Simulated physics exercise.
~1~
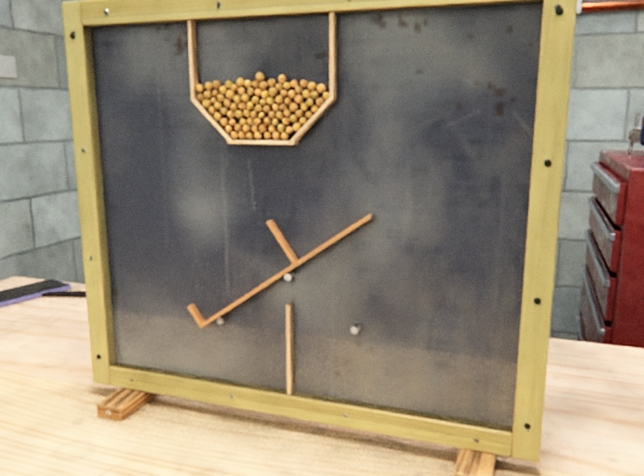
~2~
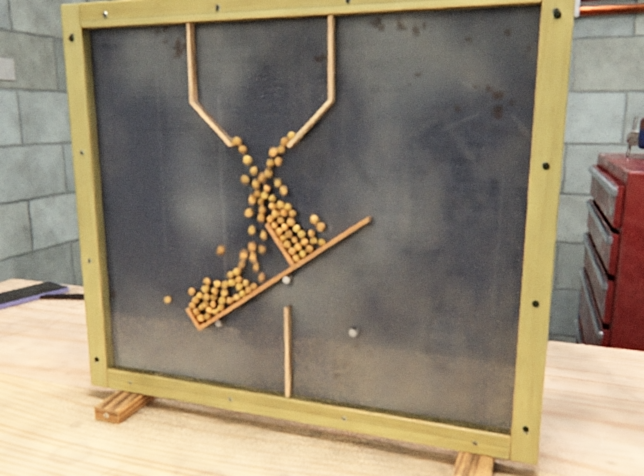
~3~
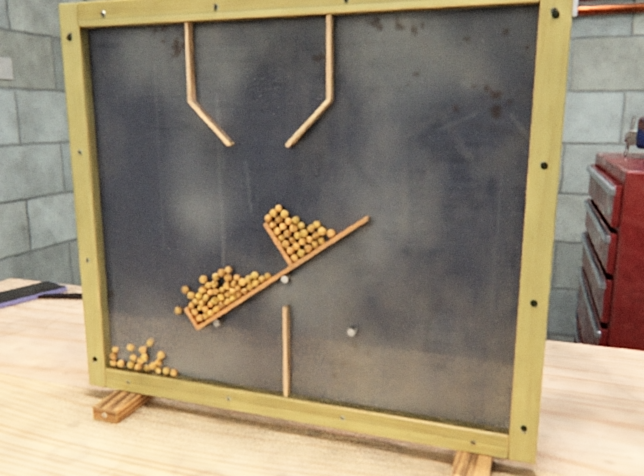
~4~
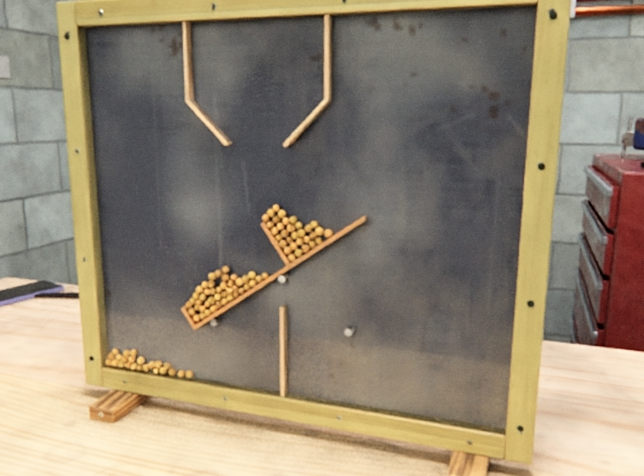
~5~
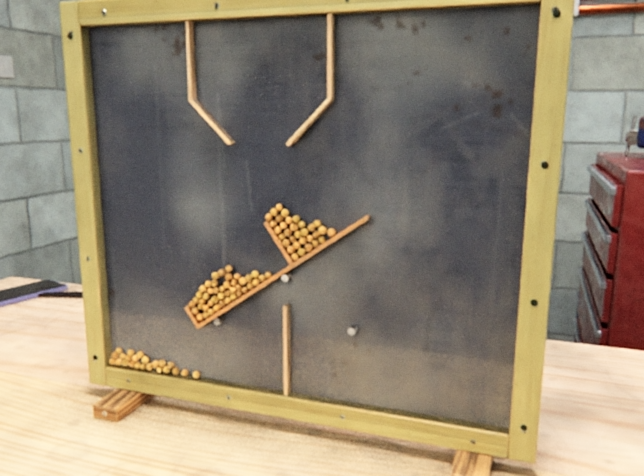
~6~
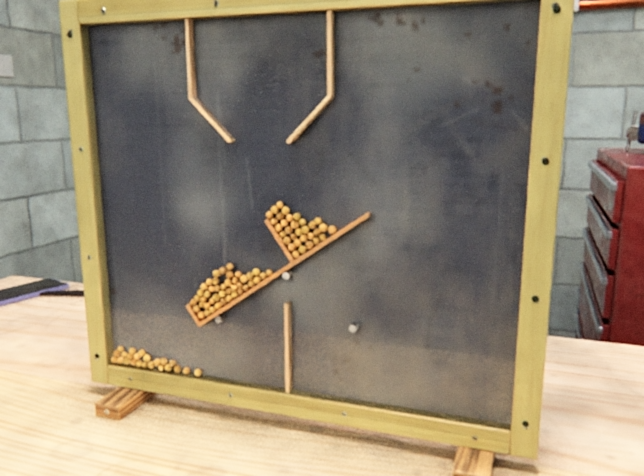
Chickpeas drop from the hopper onto the tilted tray, and some spill into the left bin.
